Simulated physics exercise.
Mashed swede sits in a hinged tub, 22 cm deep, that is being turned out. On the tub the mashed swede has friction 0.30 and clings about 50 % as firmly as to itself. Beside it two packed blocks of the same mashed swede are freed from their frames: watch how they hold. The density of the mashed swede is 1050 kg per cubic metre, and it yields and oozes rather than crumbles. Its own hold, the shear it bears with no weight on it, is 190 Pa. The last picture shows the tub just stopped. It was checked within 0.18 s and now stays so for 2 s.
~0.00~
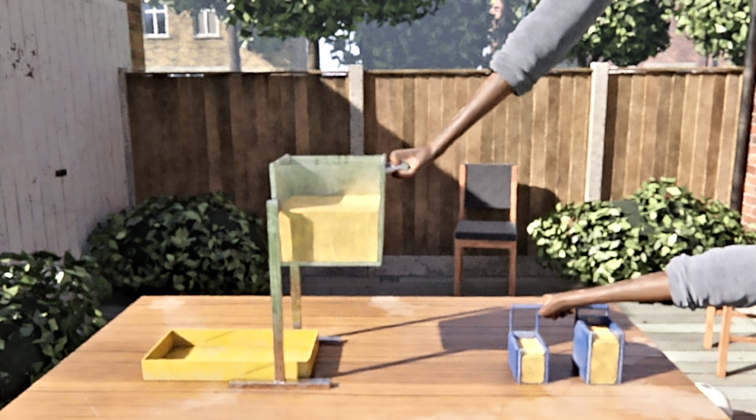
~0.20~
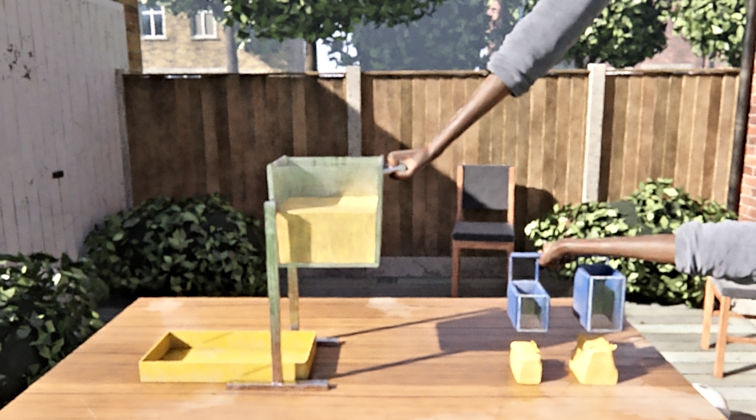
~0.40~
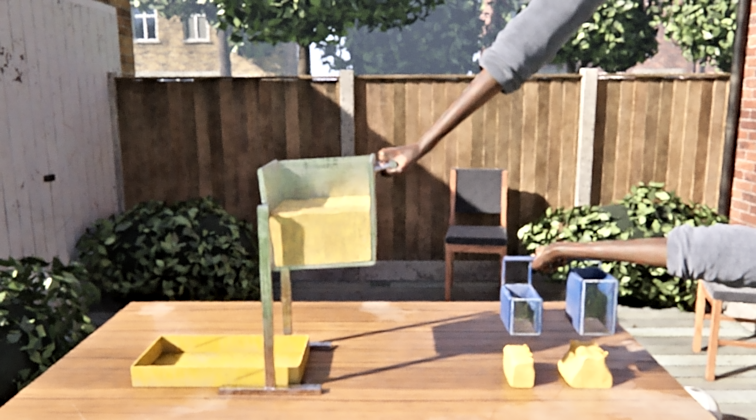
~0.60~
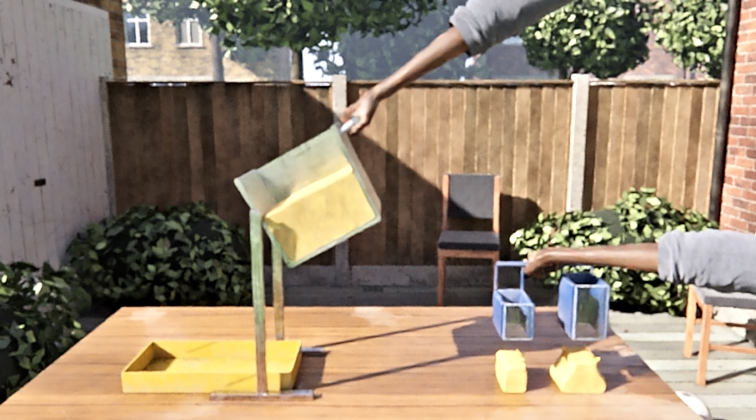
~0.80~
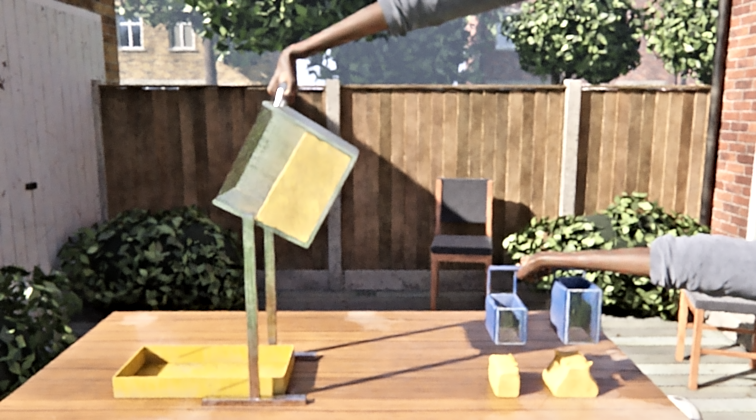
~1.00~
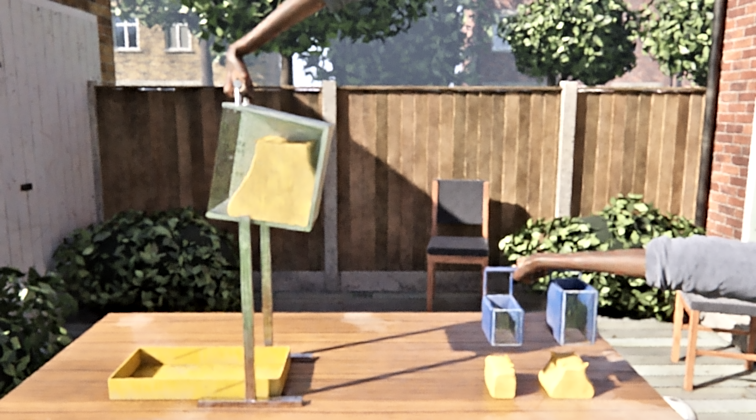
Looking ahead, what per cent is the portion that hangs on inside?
It comes to some 76 %.
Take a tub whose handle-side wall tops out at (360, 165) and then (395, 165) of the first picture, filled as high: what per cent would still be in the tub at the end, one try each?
In that order: 100 %, 65 %.
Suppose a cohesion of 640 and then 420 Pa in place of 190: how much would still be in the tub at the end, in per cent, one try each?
In that order: 100 %, 100 %.
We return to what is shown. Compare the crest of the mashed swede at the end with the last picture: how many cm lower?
About 7 cm.
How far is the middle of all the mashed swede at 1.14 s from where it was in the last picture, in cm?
Roughly 4 cm.
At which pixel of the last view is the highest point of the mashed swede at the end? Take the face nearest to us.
Near (268, 175).
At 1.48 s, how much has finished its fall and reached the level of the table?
Some 0 per cent.
By 1.14 s, the tub is at 79 degrees and holds 97 %.
By 1.31 s, the tub is at 79 degrees and holds 84 %.
By 1.48 s, the tub is at 79 degrees and holds 78 %.
By 1.65 s, the tub is at 79 degrees and holds 76 %.
By 3.00 s, at the end, the tub is at 79 degrees and holds 76 %.
